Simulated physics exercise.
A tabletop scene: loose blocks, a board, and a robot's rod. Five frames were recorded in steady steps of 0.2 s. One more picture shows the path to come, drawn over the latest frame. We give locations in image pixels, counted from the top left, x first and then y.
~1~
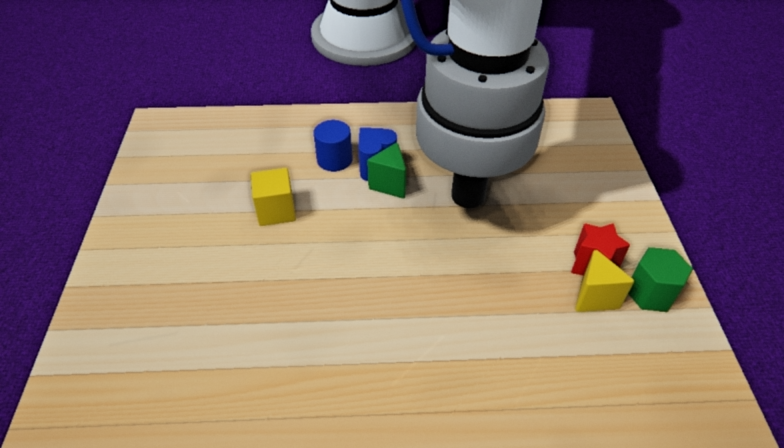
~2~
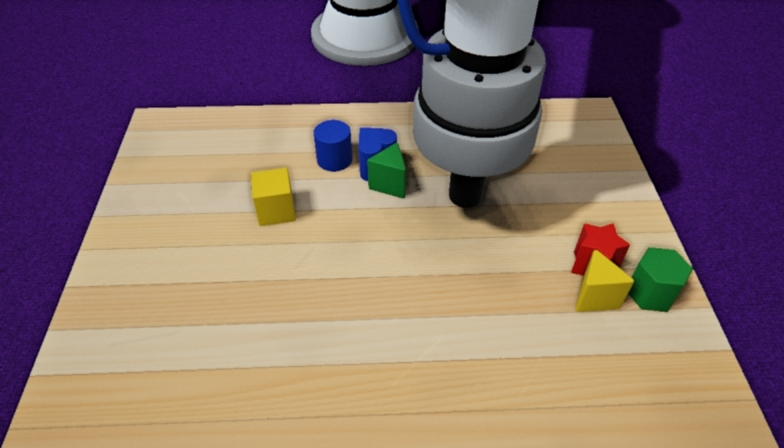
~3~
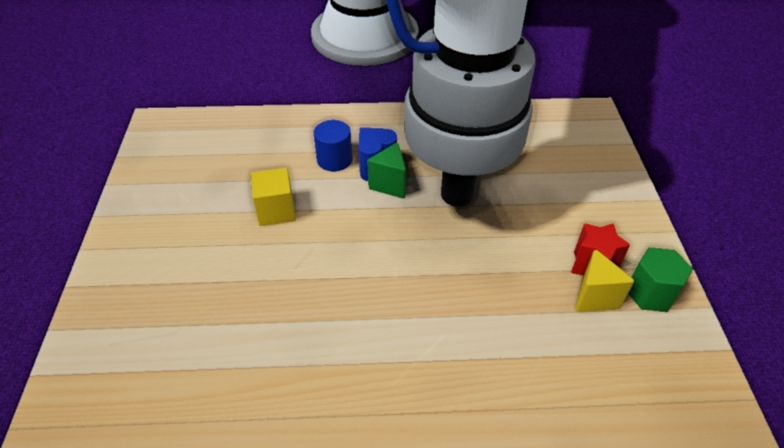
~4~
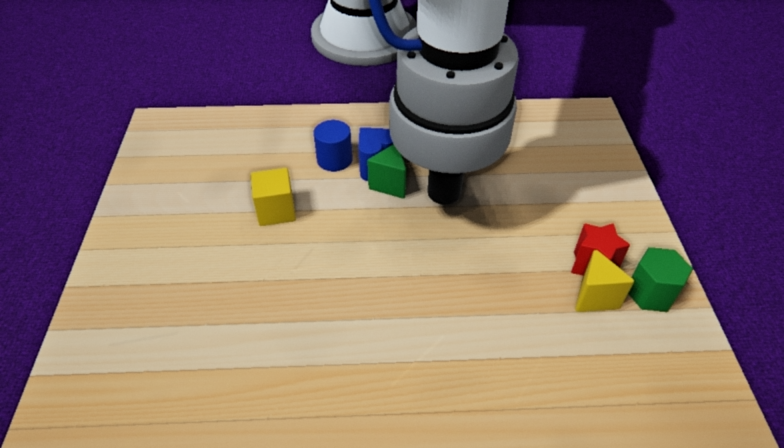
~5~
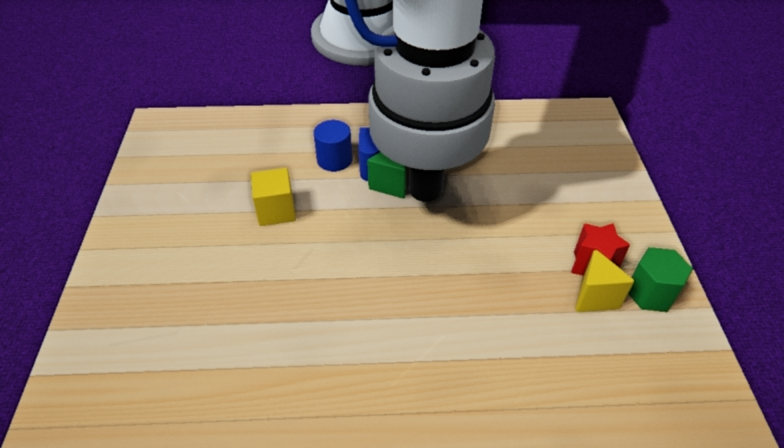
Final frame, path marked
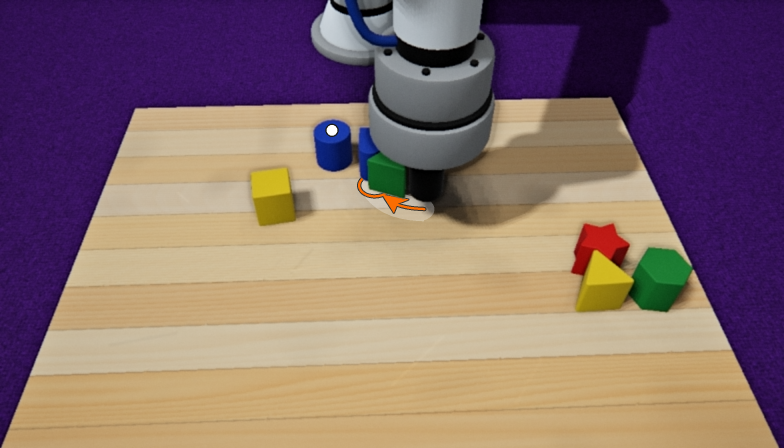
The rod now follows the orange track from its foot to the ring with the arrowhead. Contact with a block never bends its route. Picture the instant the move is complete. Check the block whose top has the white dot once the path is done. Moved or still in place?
That block is shifted.
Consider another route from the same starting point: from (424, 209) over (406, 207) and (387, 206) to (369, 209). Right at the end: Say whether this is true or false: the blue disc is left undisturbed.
True.
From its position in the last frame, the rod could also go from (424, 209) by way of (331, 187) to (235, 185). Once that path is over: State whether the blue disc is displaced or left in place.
It will be nudged away from its spot.
The drawn path runs from (424, 209) by way of (403, 206) and (386, 198) to (375, 185); the dot is on the blue disc.
What follows on the original path. Halfway along, rod (393, 185); blue heart block (367, 131), turned 15° clockwise; green triangular piece (374, 149), turned 15° clockwise.
At the end, rod (374, 168); blue disc (325, 124); blue heart block (364, 114), turned 30° clockwise; green triangular piece (363, 132), turned 30° clockwise.
